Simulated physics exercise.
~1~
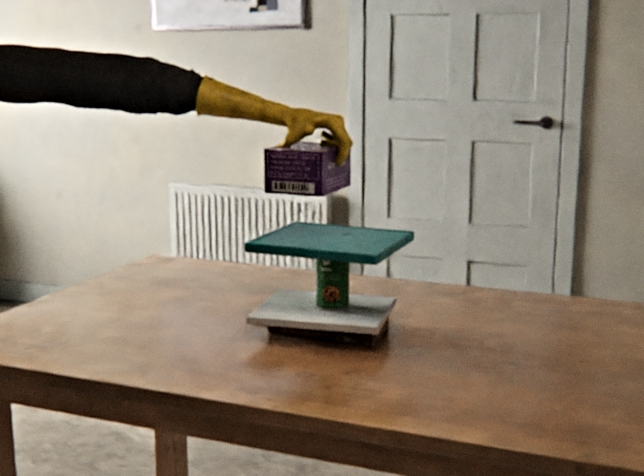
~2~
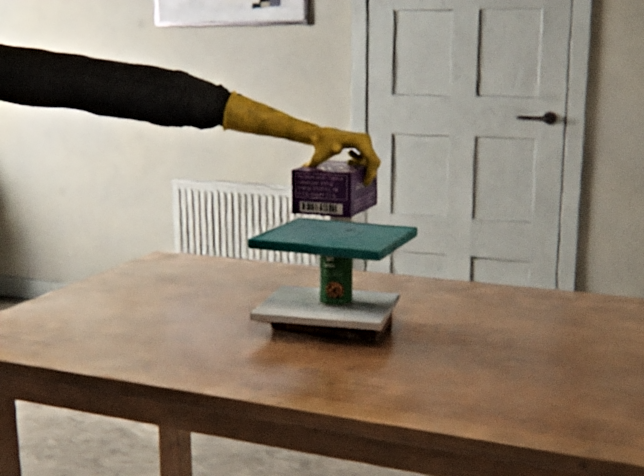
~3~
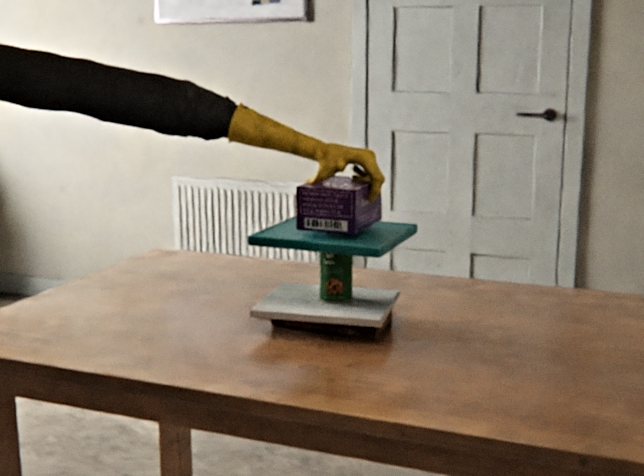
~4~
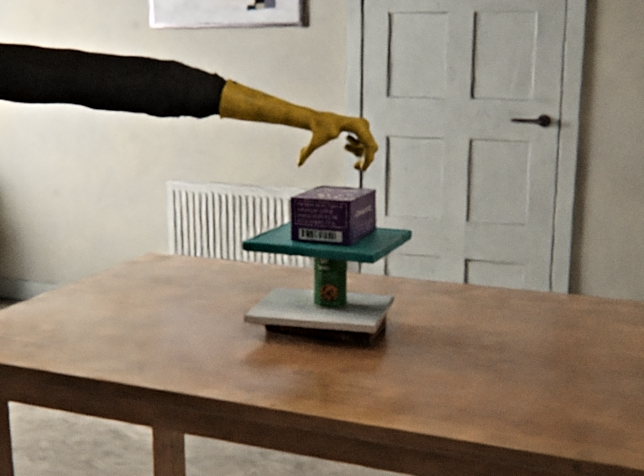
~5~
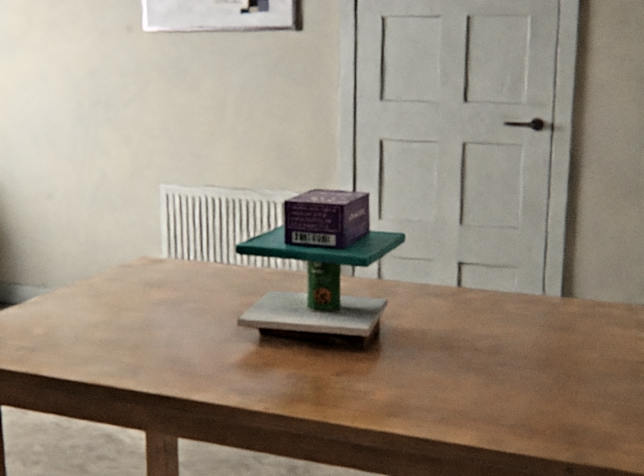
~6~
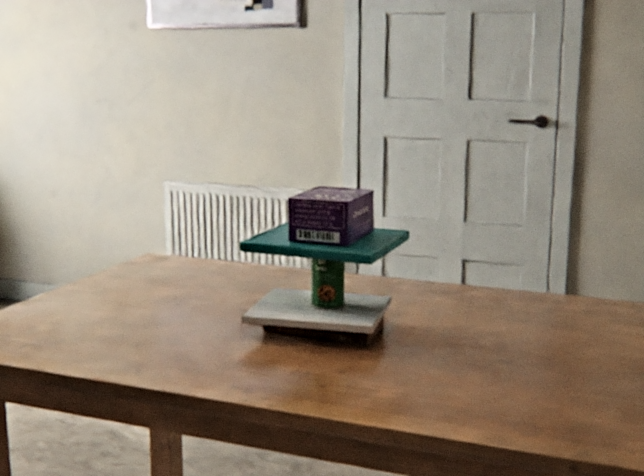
We see a gloved-looking yellow hand lower a purple box onto a turquoise tray, which rests on a green tin above a white board and a dark packet on a wooden table. The hand releases the box and withdraws leftward, leaving the whole stack standing still.
